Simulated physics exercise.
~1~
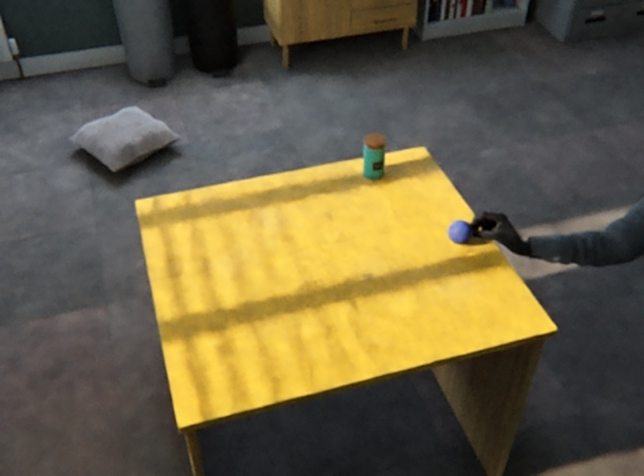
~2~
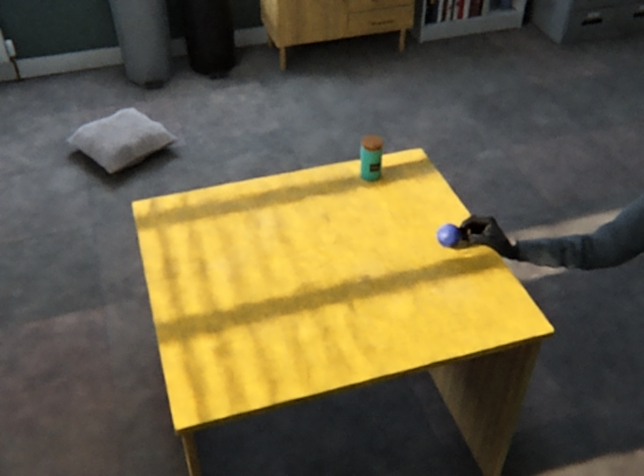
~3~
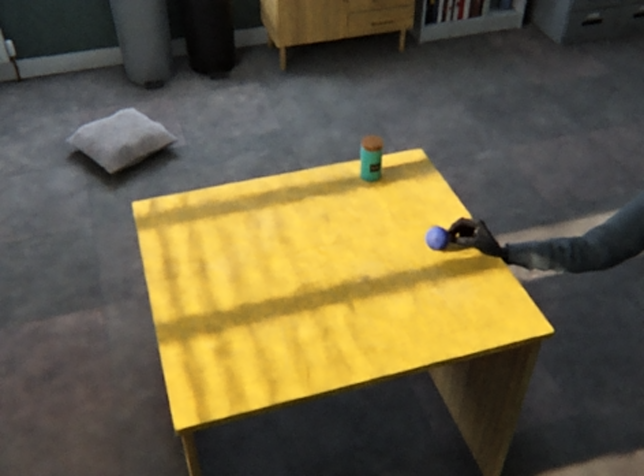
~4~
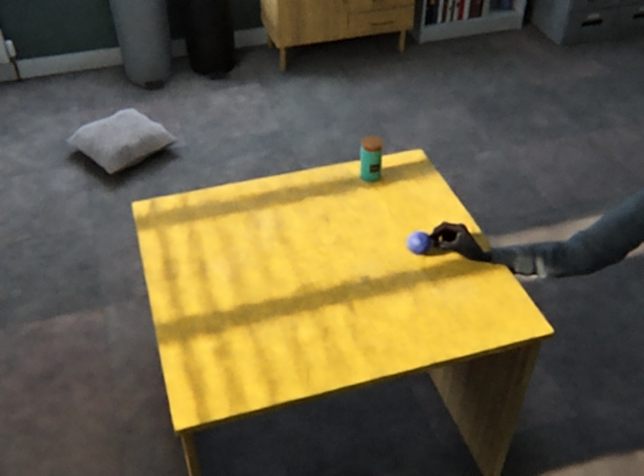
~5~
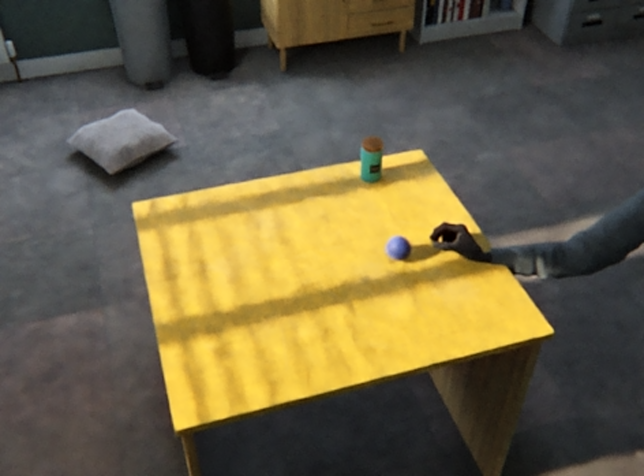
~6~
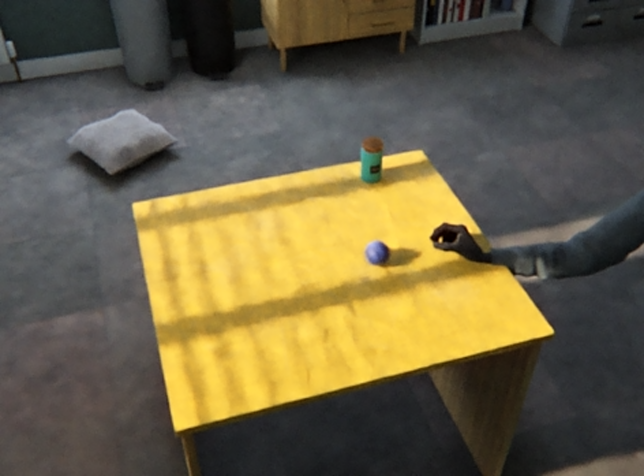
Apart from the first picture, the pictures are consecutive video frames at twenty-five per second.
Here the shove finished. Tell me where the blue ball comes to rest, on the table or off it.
I reckon it will be off the tabletop.
Then, 0.30 s on from there, blue ball shifted well along near (212, 289).
Then, 0.70 s on from there, blue ball now off the table.
In the end, off the table, blue ball.
